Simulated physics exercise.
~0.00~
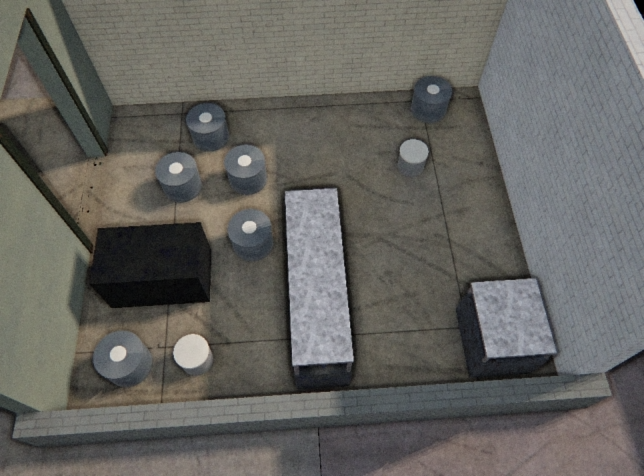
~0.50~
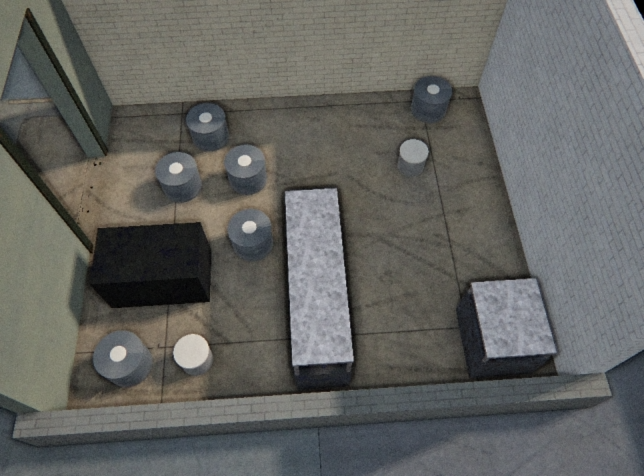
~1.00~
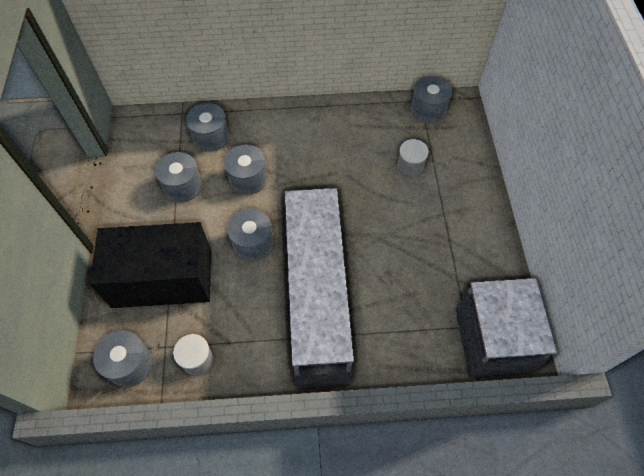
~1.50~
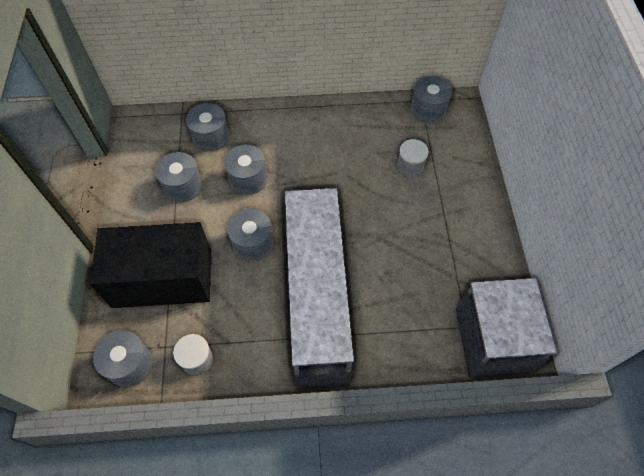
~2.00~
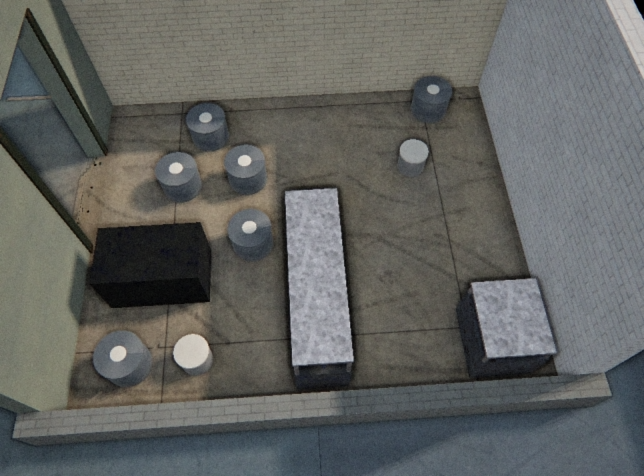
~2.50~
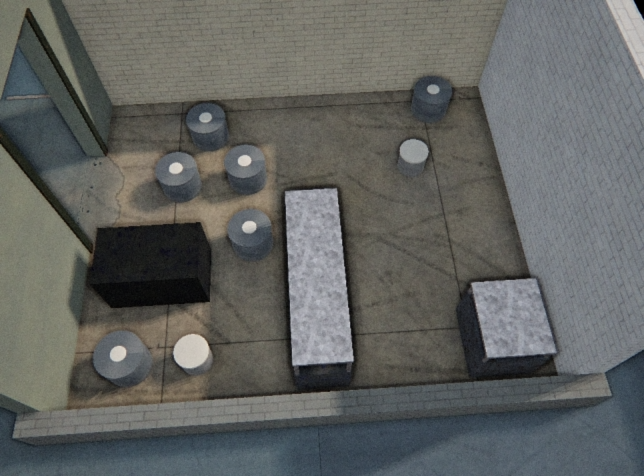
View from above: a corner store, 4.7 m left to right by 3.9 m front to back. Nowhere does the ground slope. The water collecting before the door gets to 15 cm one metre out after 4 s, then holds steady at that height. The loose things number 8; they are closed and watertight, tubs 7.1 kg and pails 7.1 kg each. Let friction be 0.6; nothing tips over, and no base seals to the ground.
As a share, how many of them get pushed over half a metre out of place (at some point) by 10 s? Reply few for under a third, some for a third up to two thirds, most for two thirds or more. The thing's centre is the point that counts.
Some.
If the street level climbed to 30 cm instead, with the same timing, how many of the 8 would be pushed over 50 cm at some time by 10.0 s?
With that change, 5 of them.
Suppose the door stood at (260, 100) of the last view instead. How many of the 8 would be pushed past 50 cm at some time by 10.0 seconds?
You'd get 4 in that case.
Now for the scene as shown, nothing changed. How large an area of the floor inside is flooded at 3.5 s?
My estimate is roughly 1.0 m2.
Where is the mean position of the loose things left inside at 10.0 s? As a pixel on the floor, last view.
Around (355, 197).
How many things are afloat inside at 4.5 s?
It comes to 0 of them.
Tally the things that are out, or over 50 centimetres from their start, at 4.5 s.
By my reckoning, 0.
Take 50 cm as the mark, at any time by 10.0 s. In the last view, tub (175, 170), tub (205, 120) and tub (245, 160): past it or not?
Result, in order: Exceeded / exceeded / exceeded.
After 3.5 s 0 of 8 are over 50 cm from their spots; 0 afloat.
After 4.5 s 0 of 8 are over 50 cm from their spots; 0 afloat.
After 7.0 s 3 of 8 are over 50 cm from their spots; 2 afloat.
After 10.0 s 4 of 8 are over 50 cm from their spots, and 4 have been at some point; 4 afloat.
